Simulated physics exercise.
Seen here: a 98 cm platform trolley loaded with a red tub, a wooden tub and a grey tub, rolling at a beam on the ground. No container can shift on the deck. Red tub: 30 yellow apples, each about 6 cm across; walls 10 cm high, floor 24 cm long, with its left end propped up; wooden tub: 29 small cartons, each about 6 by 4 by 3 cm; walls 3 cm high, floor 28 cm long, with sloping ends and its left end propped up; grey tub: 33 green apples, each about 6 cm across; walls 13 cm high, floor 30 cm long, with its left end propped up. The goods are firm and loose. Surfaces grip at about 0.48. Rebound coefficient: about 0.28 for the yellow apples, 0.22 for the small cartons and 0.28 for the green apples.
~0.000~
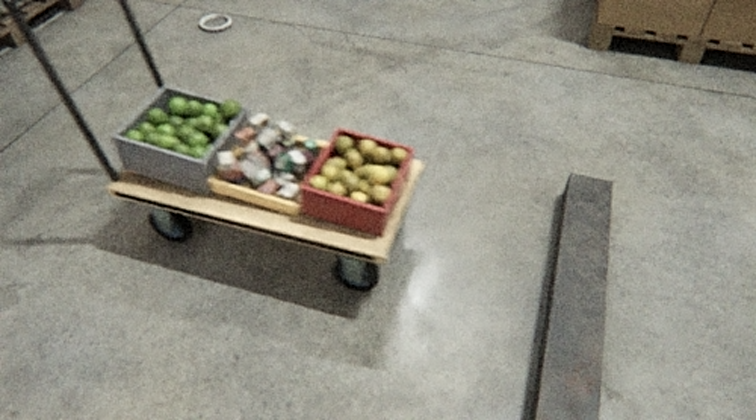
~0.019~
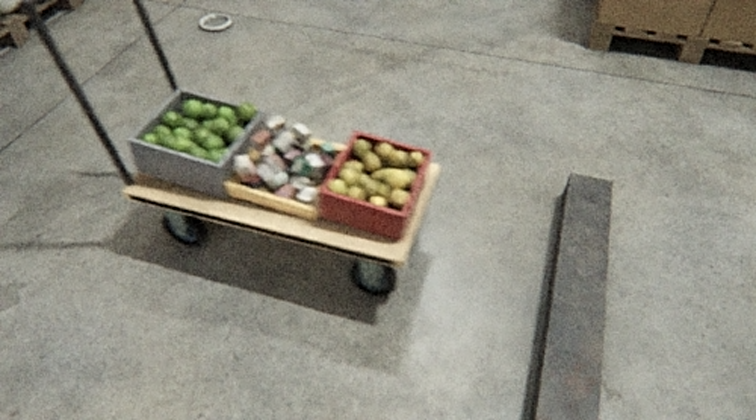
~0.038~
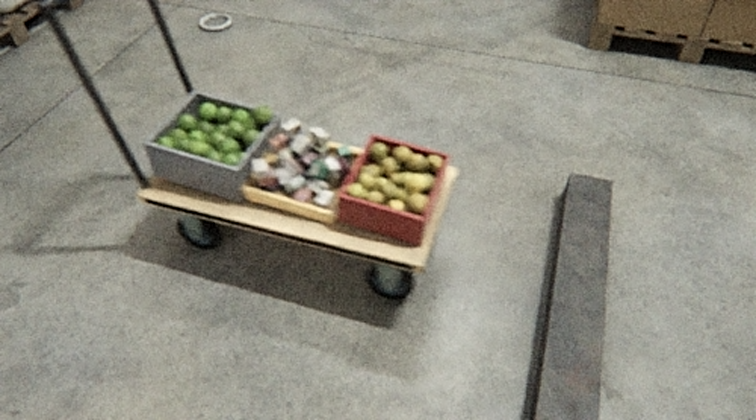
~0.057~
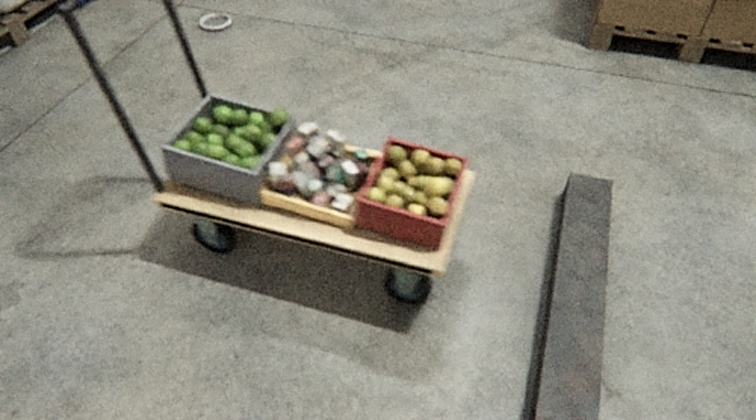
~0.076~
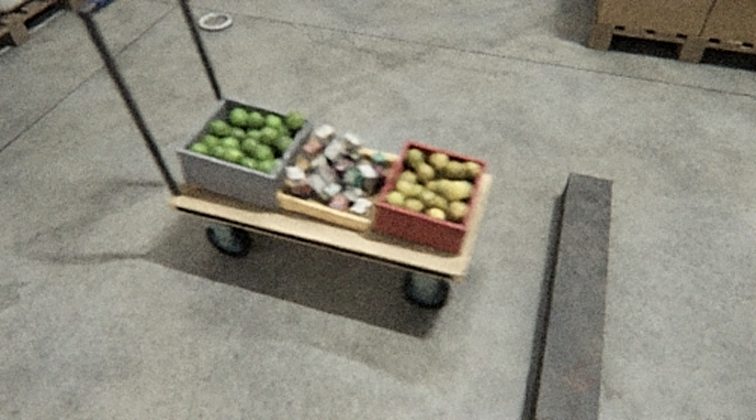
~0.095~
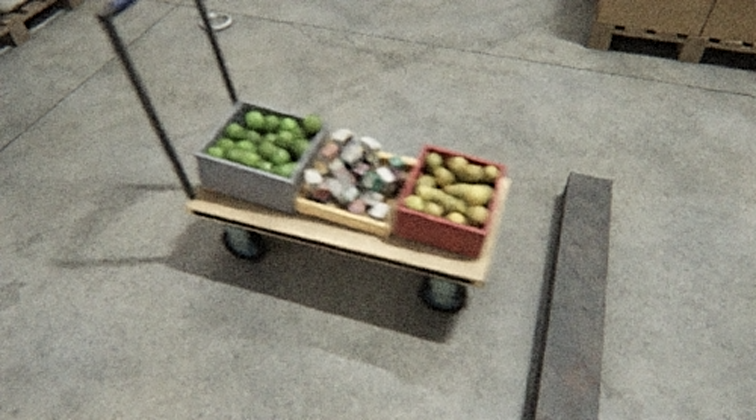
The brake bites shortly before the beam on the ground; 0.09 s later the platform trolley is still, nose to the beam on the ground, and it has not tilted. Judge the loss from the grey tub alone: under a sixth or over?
The grey tub loses fewer than one in six of its green apples.
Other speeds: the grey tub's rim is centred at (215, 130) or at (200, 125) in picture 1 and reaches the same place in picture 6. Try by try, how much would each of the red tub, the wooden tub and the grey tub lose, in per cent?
Red tub 0 then 10, wooden tub 10 then 30, grey tub 0 then 10 per cent.
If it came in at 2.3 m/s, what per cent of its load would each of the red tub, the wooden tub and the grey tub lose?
Then red tub 0, wooden tub 20, grey tub 0 per cent.
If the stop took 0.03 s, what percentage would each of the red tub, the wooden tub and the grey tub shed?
In that case red tub 10, wooden tub 20, grey tub 10 per cent.
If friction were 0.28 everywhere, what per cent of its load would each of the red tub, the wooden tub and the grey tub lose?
Then red tub 20, wooden tub 20, grey tub 10 per cent.
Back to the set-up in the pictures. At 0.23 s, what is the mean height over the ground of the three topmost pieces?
About 46 cm.
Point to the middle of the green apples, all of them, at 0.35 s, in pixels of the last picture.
Around (351, 169).
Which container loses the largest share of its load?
The wooden tub.
After 0.13 s, the brake bites.
After 0.23 s, the red tub is down by 1 of 30, the wooden tub has all 29 and the grey tub is down by 1 of 33.
After 0.35 s, the red tub is down by 2 of 30, the wooden tub is down by 5 of 29 and the grey tub is down by 2 of 33.
After 0.58 s, the red tub is down by 2 of 30, the wooden tub is down by 8 of 29 and the grey tub is down by 2 of 33.
Outcome (at 1.08 s), the red tub is down by 2 of 30, the wooden tub is down by 8 of 29 and the grey tub is down by 2 of 33. Asked share, 2 of 33, 6 per cent.
